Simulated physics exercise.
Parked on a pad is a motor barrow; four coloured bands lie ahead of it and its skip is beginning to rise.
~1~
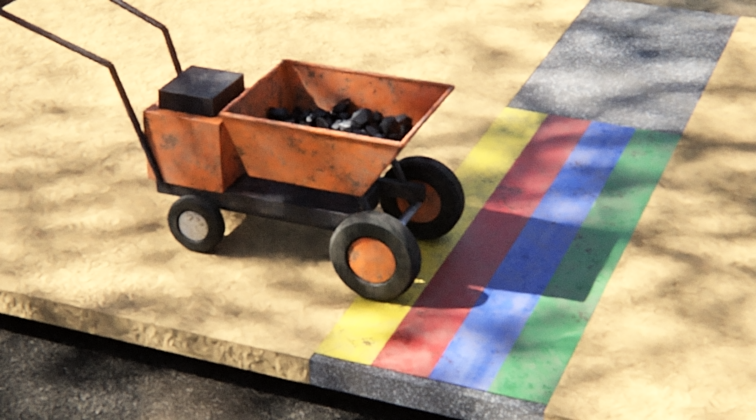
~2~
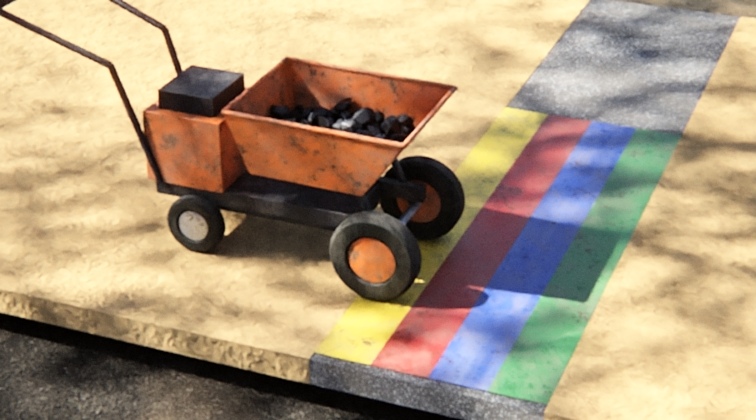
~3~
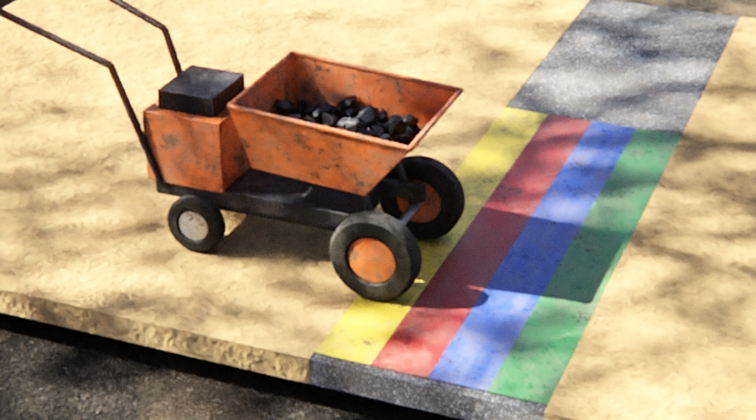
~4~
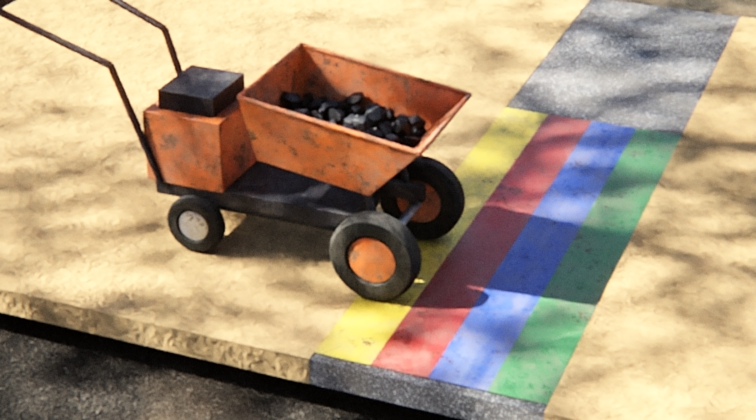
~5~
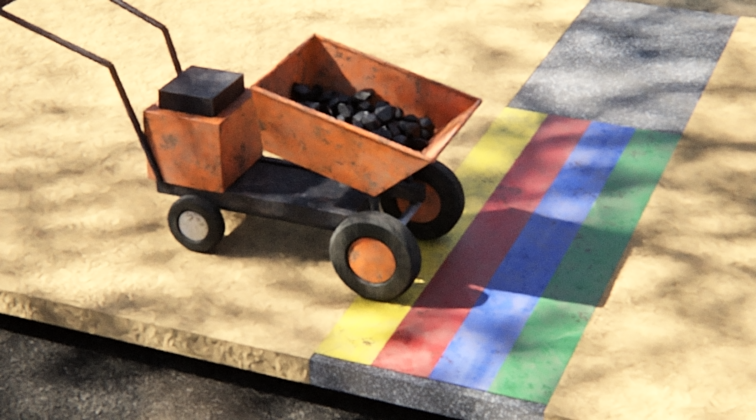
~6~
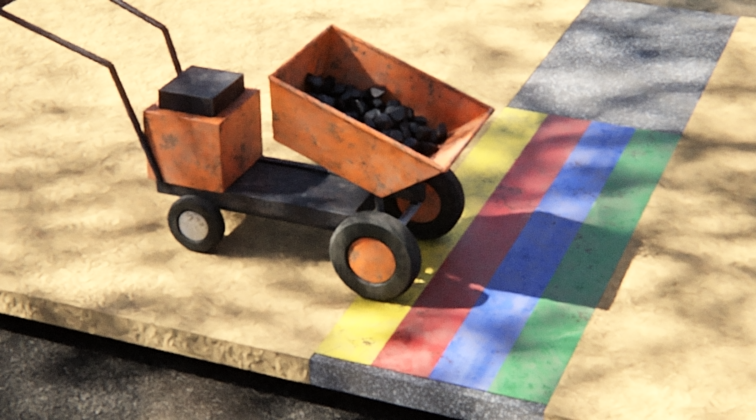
At first, an orange motor barrow loaded with black lumps stands on a sandy pad, its skip level beside yellow, red, blue and green bands. The skip shifts slightly to the right, then its rear rises steadily until it tilts clearly toward the bands, while the wheels stay still.
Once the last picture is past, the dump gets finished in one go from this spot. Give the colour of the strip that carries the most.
It is green.
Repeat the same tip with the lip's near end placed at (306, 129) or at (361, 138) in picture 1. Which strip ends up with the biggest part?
That red strip, then the blue one.
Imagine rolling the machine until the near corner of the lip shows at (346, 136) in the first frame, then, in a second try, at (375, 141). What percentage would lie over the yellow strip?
Position 1 near 0 %, position 2 near 0 %.
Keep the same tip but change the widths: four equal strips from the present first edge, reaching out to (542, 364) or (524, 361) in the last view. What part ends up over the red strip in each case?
I get 0 % for the first one and 0 % for the second.
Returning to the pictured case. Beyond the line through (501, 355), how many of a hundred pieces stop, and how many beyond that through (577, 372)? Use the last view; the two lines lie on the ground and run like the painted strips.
Close to 80 and 20 per cent respectively.
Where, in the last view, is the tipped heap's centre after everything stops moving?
Somewhere close to (571, 294) in the last picture.
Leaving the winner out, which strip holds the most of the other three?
The strip in second place is that blue strip.
Shortly afterwards, skip tipped steeply; the whole lot in the skip.
Next, skip tipped right over; all but a few in the skip; only a few over the blue strip; a little over the green strip.
Some moments later, skip tipped right over; a little in the skip; a little over the blue strip; near half over the green strip; near a quarter off the paint.
In the end, skip tipped right over; none at all over the yellow strip; only a few over the red strip; near a quarter over the blue strip; near half over the green strip; near a quarter off the paint.
